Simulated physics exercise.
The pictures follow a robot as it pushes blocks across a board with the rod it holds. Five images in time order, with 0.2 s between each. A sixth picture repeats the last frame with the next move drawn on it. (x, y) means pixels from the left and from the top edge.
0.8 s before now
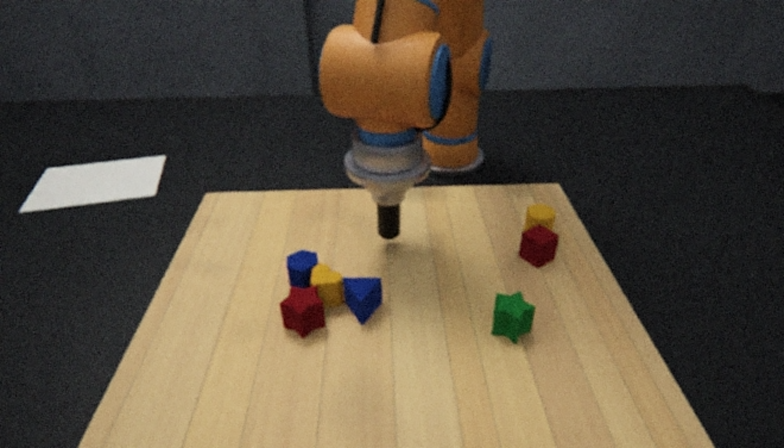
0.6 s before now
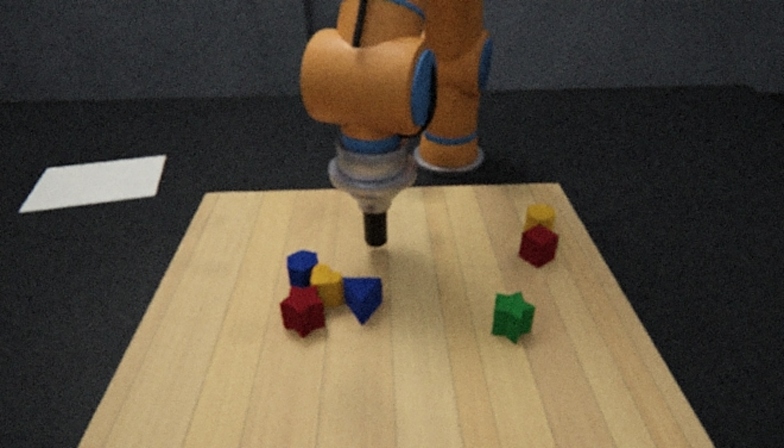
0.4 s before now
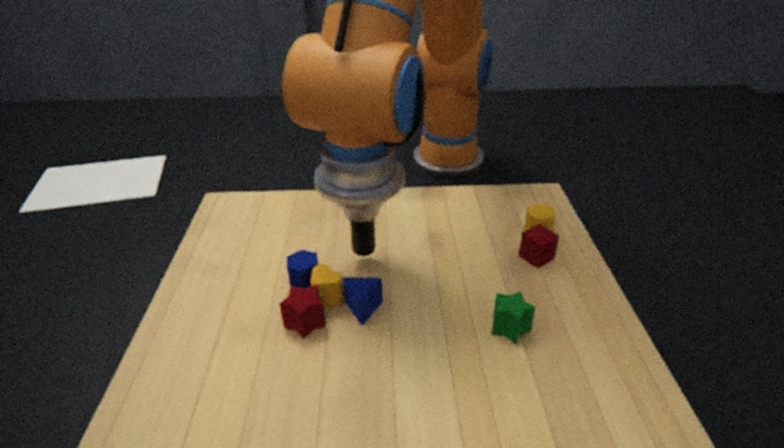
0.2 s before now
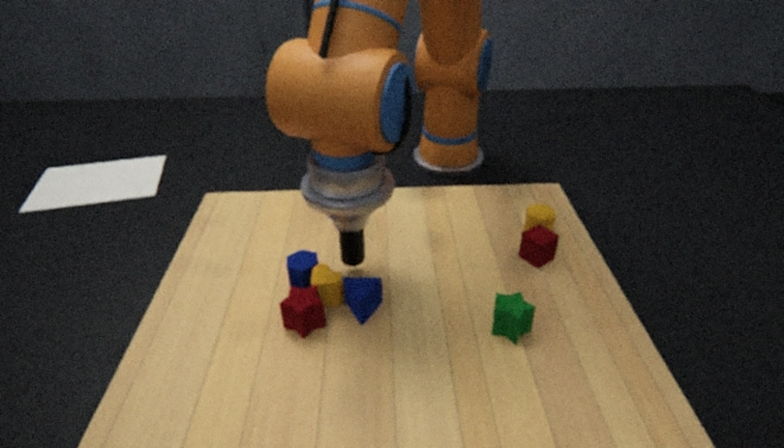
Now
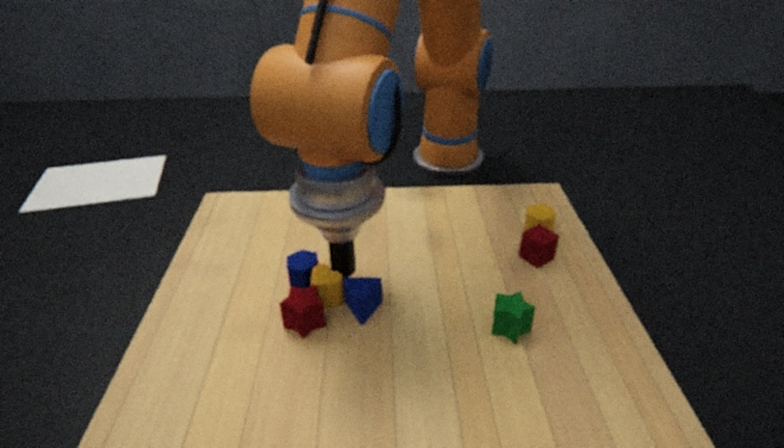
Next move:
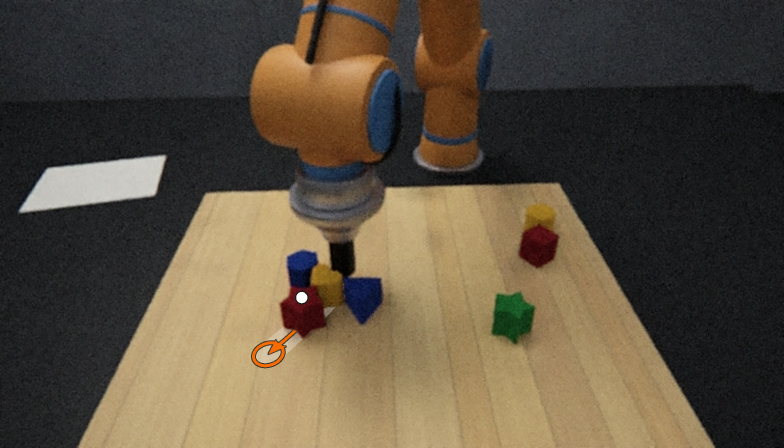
An orange robot arm moved its black-tipped rod left and toward the viewer, bringing it close to a cluster of red, blue and yellow blocks on a wooden board, while all the blocks stayed still.
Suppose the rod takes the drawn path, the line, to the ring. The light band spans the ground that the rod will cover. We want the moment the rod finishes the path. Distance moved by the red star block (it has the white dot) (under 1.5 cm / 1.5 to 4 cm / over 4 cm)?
The red star block ends up quite far away, over 4 cm.
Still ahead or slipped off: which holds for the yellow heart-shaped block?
Pushed along.
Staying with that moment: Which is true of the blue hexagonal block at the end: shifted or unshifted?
By the end it is where it was.
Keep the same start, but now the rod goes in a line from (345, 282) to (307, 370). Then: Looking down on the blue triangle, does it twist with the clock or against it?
Looking from above, the answer is counterclockwise.
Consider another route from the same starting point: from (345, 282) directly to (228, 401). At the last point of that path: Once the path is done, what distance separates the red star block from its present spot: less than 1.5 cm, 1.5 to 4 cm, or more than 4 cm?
Upwards of 4 cm.
The drawn path runs from (345, 282) over (311, 316) to (268, 354); the dot is on the red star block.
On the path given first. One third of the way, rod (322, 293); red star block (287, 316); yellow heart-shaped block (302, 294).
Two thirds of the way, rod (295, 318); red star block (260, 345); yellow heart-shaped block (273, 320).
At the end, rod (266, 343); red star block (236, 375); blue hexagonal block not moved; yellow heart-shaped block (240, 346); blue triangle not moved.
